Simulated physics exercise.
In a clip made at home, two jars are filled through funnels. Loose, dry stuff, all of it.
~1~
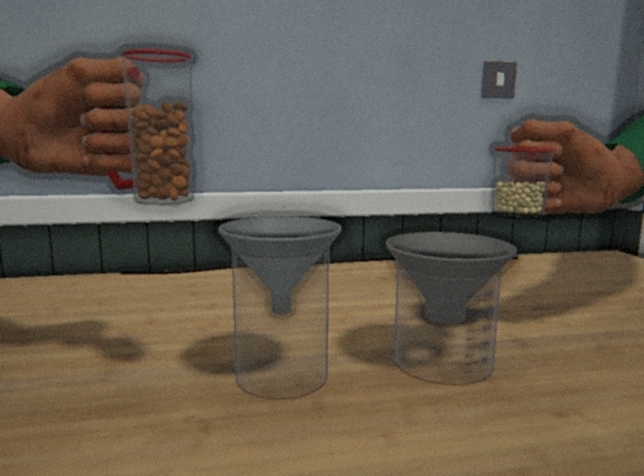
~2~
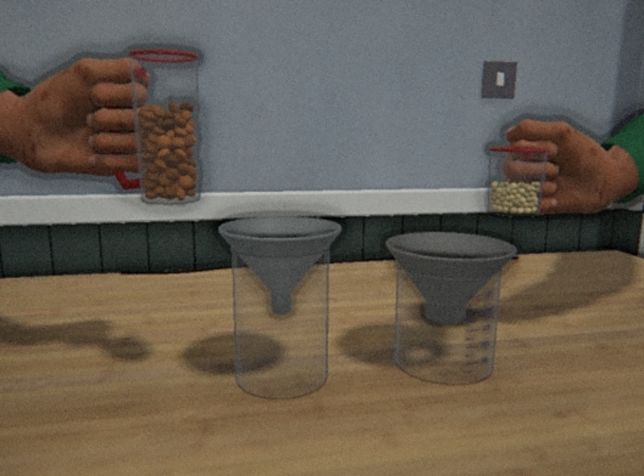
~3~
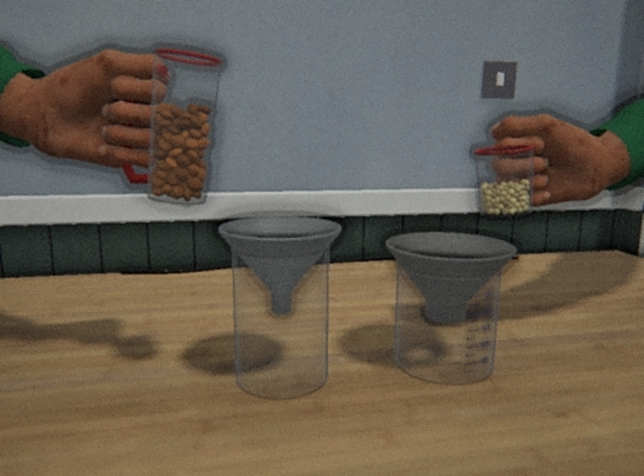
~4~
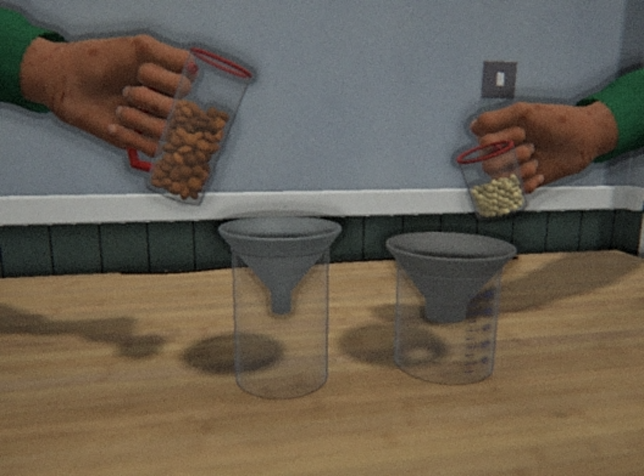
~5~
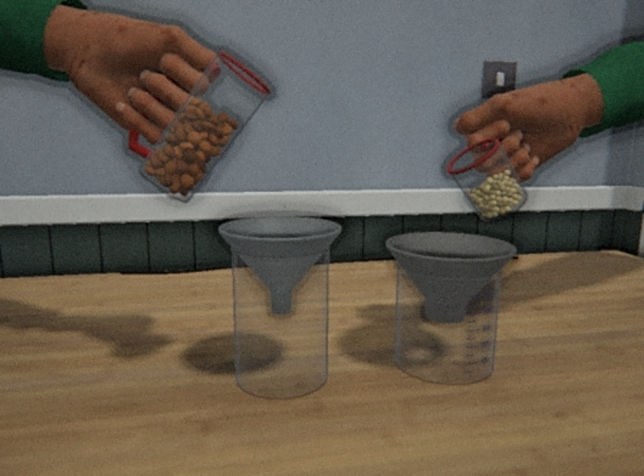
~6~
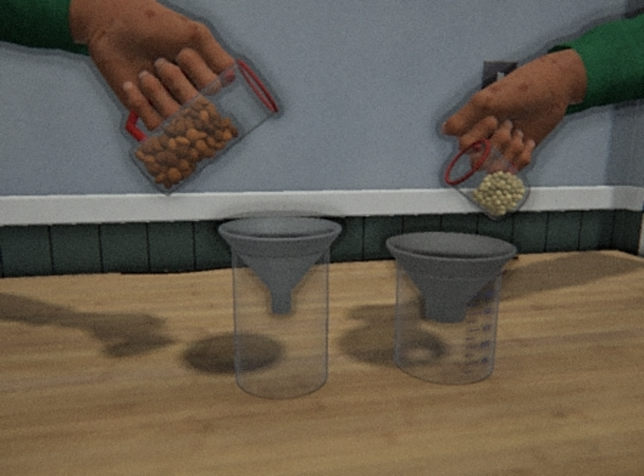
Two hands tilting clear cups of brown kibble and pale beans inward above two grey funnels set in clear jars.
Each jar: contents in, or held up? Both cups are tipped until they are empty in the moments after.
At the end, left funnel: I'd say it gets wedged; right funnel: I'd say it empties without a hitch.
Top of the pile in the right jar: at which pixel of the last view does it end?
I'd put it somewhere near (473, 348).
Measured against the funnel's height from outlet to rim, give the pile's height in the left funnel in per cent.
About 95 per cent.
Then, 0.25 s after the last picture, left, all still in the cup; right, all still in the cup.
Then, 0.56 s after the last picture, left, all still in the cup; right, all still in the cup.
Then, 0.90 s after the last picture, left, nearly all still in the cup, a stray few in or over the funnel; right, about half still in the cup, about a third in or over the funnel, a small part down in the jar.
At rest, left, nearly all stuck in the funnel, a stray few down in the jar; right, all down in the jar.
